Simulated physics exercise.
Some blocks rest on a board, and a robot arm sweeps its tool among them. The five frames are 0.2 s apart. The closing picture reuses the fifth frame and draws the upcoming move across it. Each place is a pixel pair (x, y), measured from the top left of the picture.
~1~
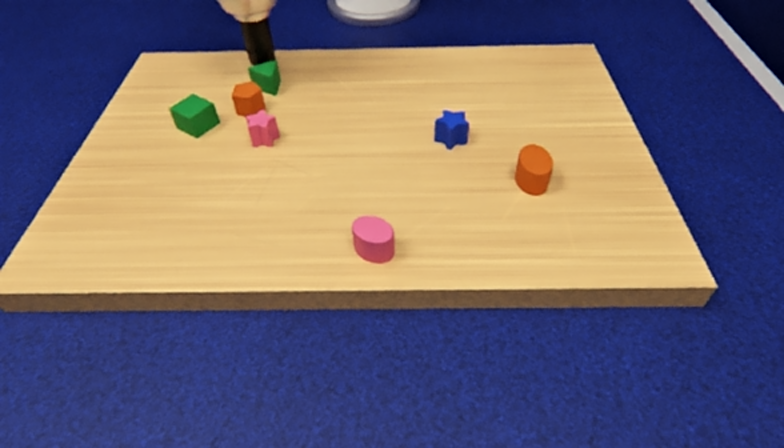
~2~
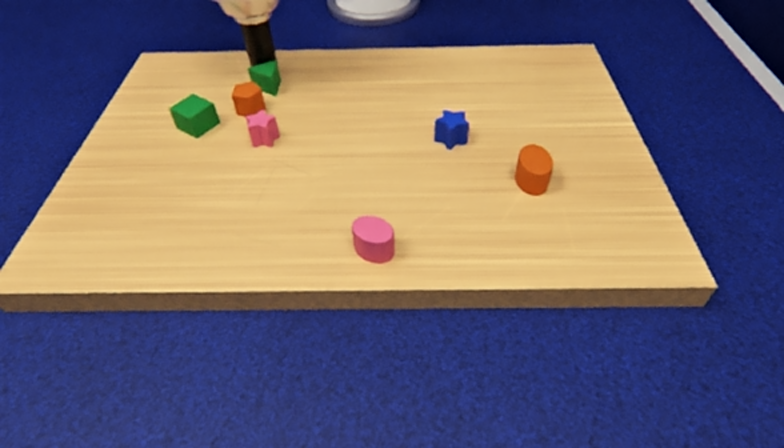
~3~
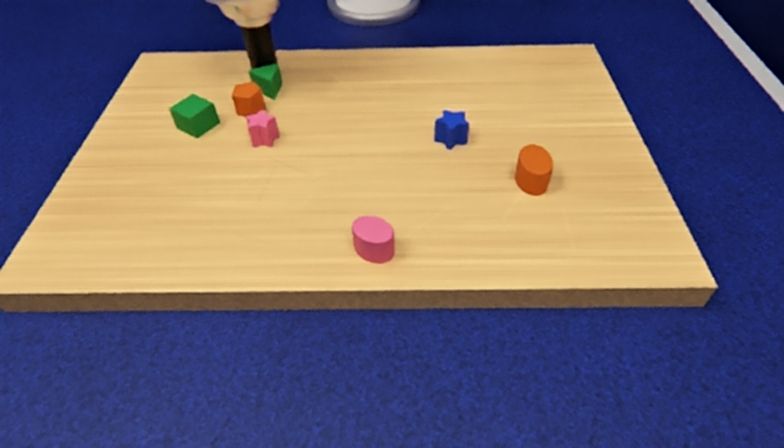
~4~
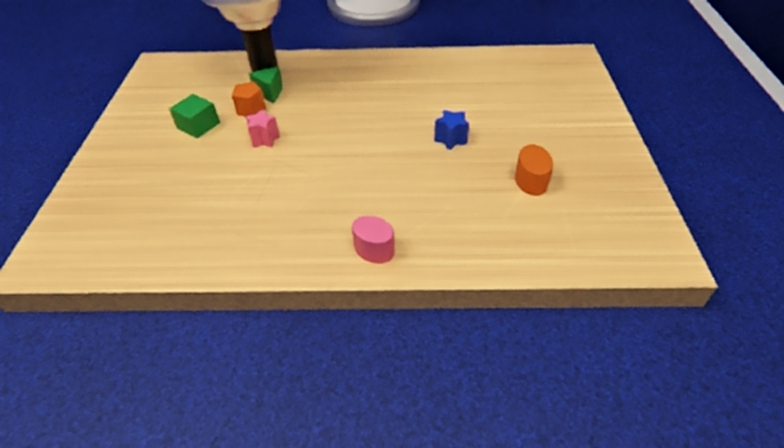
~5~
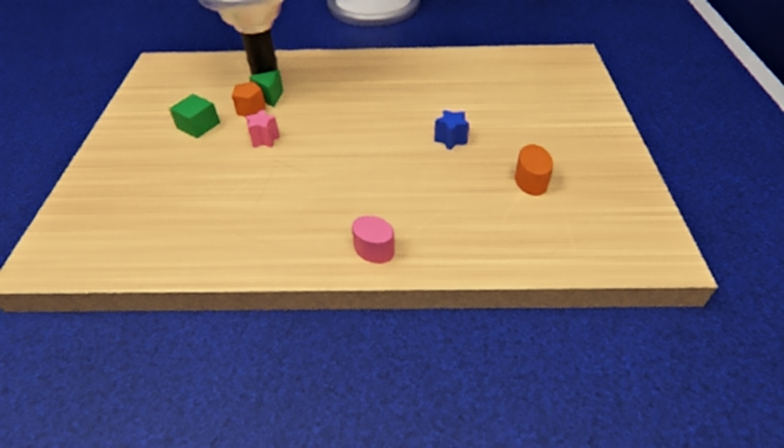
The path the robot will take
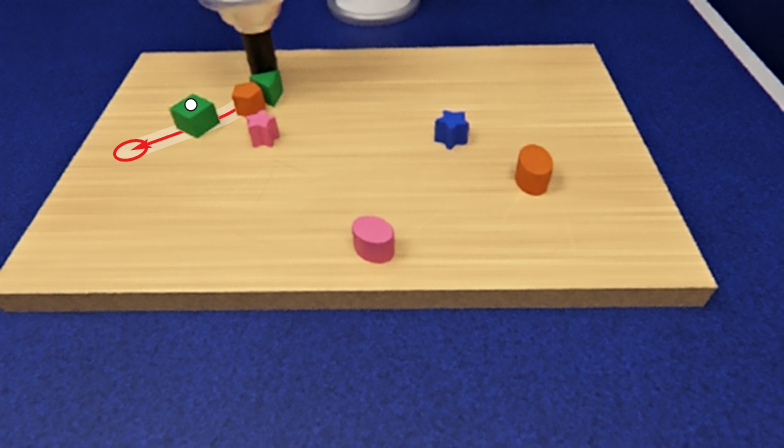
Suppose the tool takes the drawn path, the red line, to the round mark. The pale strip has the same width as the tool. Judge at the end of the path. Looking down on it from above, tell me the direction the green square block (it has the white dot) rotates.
Spins clockwise.
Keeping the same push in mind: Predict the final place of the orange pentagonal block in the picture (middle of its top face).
I'd place it at (236, 105), taking the centre of its top.
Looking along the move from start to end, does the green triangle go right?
The answer is no.
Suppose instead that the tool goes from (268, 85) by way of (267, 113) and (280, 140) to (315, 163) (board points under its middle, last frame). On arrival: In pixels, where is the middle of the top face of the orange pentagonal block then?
When the path ends, it will be at (231, 101).
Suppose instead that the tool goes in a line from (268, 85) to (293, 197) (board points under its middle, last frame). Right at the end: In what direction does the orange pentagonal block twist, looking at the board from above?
The block spins clockwise.
The drawn path runs from (268, 85) via (234, 110) and (185, 131), ending at (131, 150); the dot is on the green square block.
What follows on the original path. One third of the way, tool (230, 98); orange pentagonal block (237, 104), turned 20° anticlockwise; green triangle (266, 85), turned 30° anticlockwise.
Two thirds of the way, tool (180, 118); green square block (144, 120), turned 25° clockwise; orange pentagonal block (236, 105), turned 25° anticlockwise; green triangle (266, 85), turned 30° anticlockwise.
At the end, tool (124, 137); green square block (85, 137), turned 40° clockwise; orange pentagonal block (236, 105), turned 25° anticlockwise; pink star not moved; green triangle (266, 85), turned 30° anticlockwise.
